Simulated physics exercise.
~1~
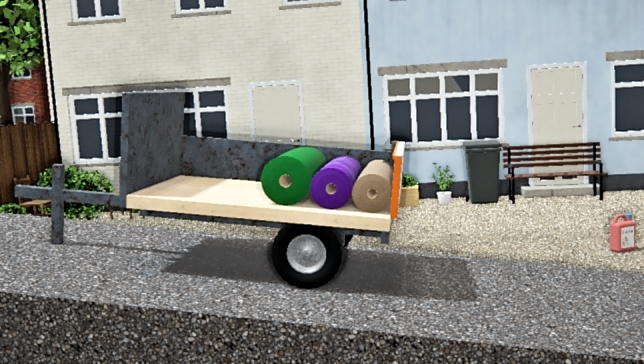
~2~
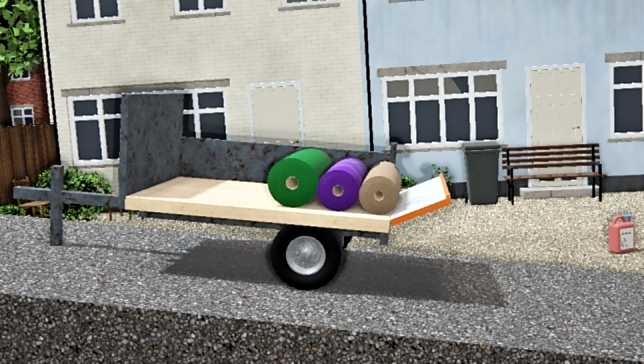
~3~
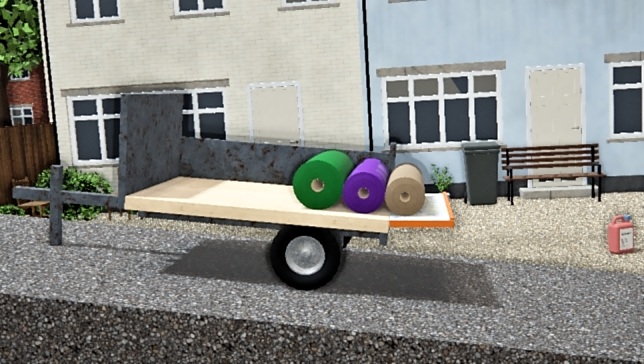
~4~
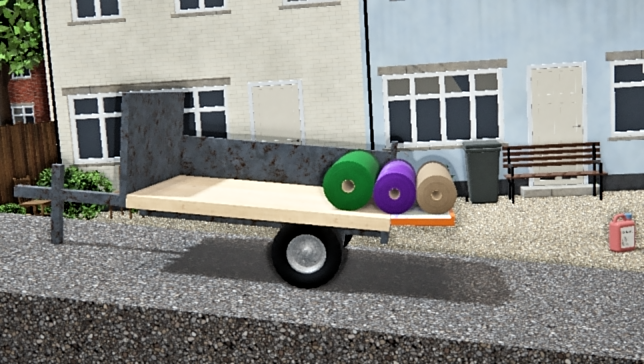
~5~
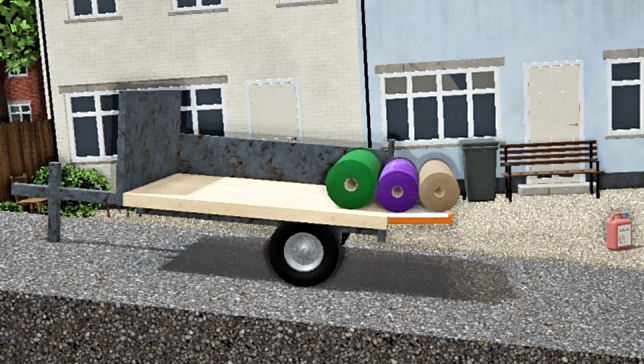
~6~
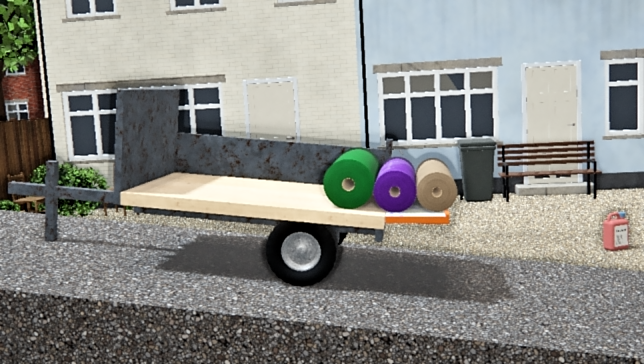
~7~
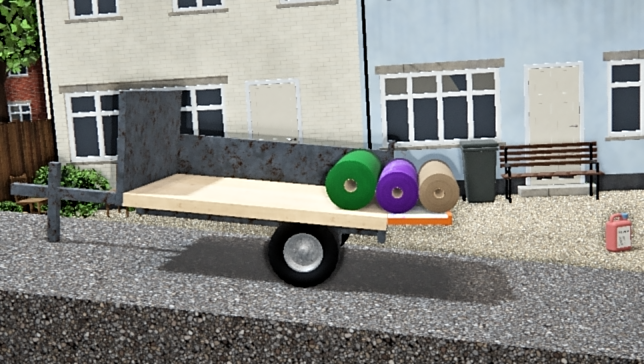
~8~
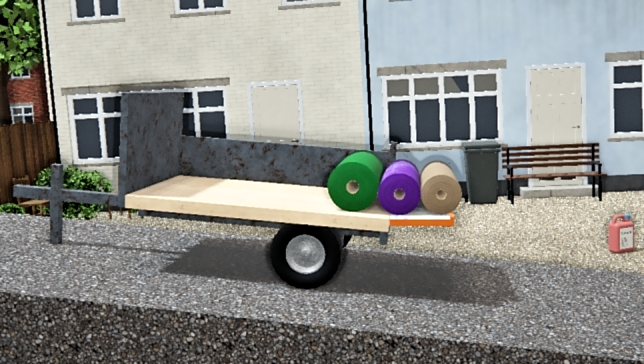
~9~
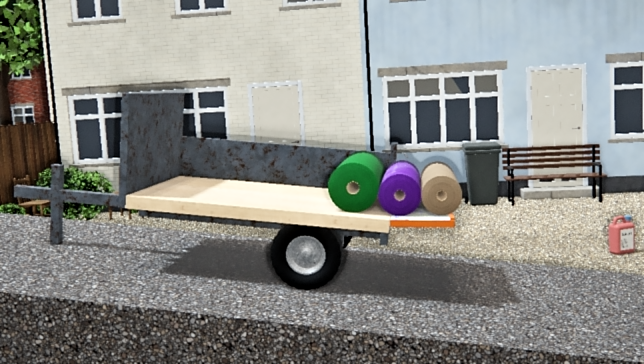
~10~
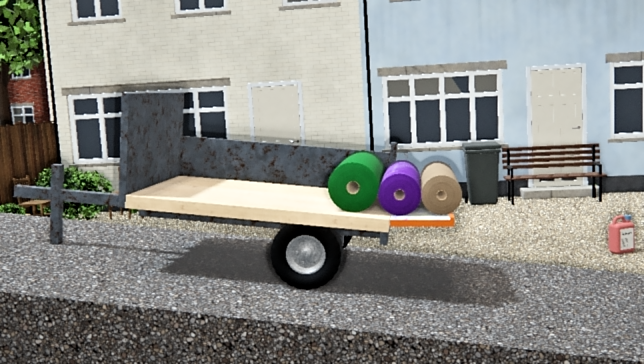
To begin with, three rolls, green, purple and tan, sit side by side against the raised orange-edged tailgate of a trailer parked on a slope before a row of houses. The tailgate swings down to the right, and the rolls start rolling after it. It drops until it lies almost level with the bed, while the rolls keep moving right together. The tan roll leads onto the lowered gate and stops near its edge, with the purple one close behind. Finally all three rest in a row, the green still on the bed, and none falls off.
